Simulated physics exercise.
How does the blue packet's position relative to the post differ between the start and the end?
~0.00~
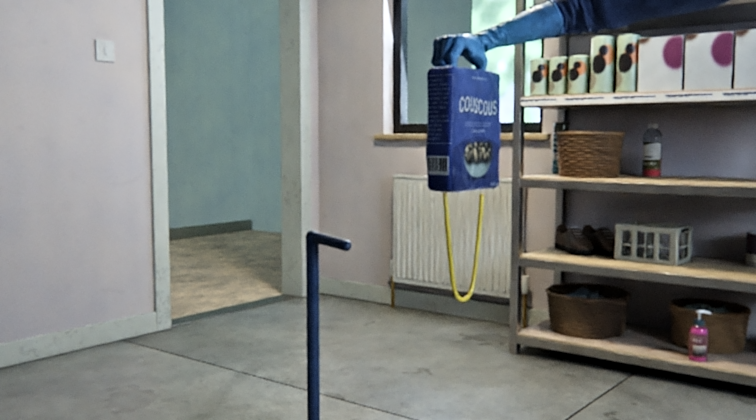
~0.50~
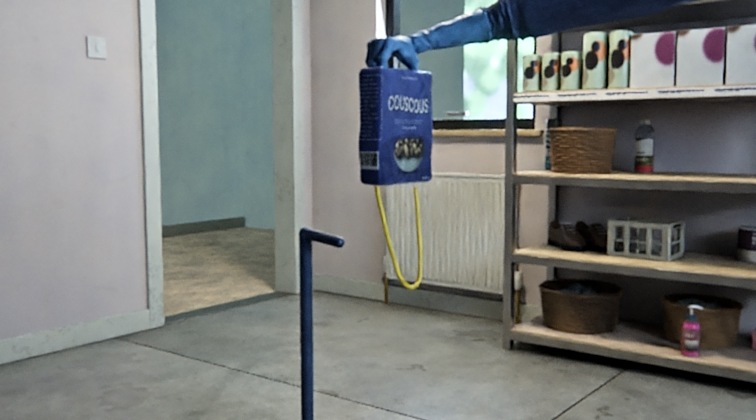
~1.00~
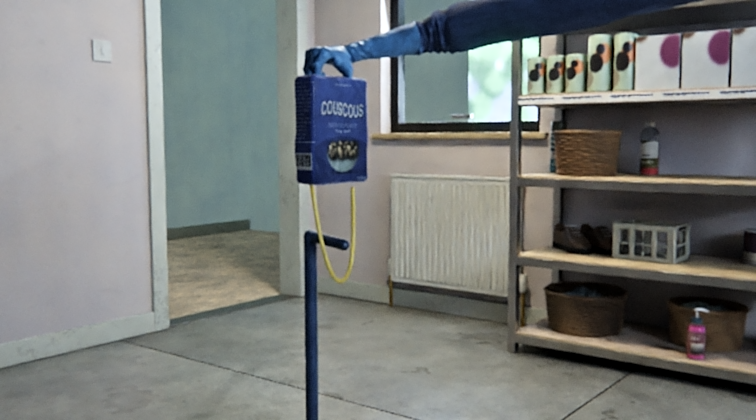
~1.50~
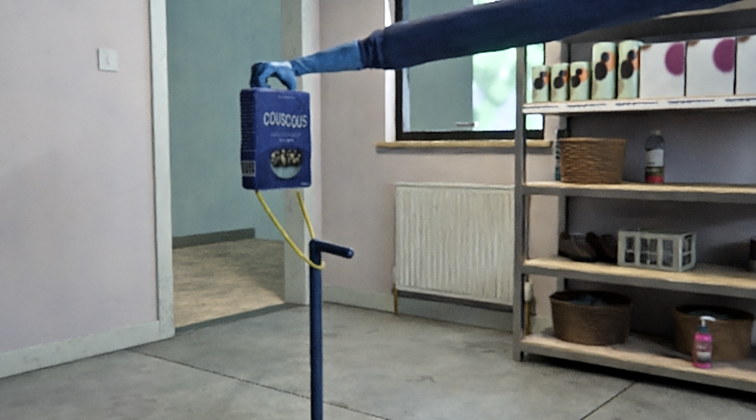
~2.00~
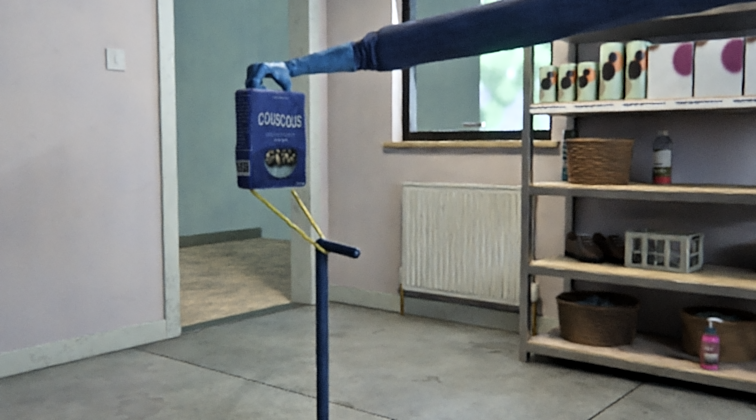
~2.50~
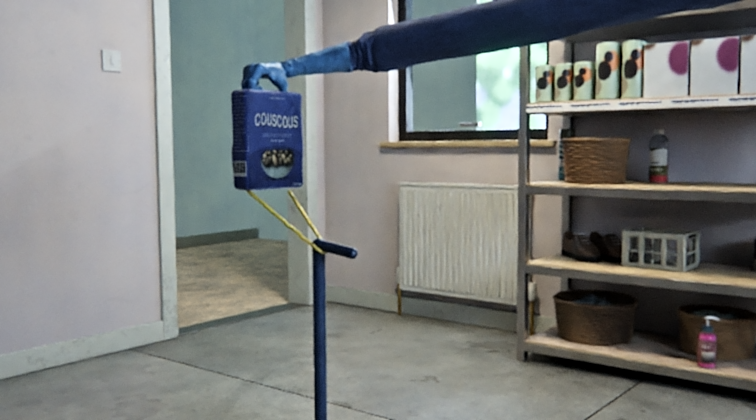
At the start the blue packet hangs well to the right of the post. By the end it is held above and slightly to the left of the post, with its yellow loop caught there.
Blue couscous packet carried left by a gloved hand, its yellow loop snagging on a post and pulling tight, halting it.
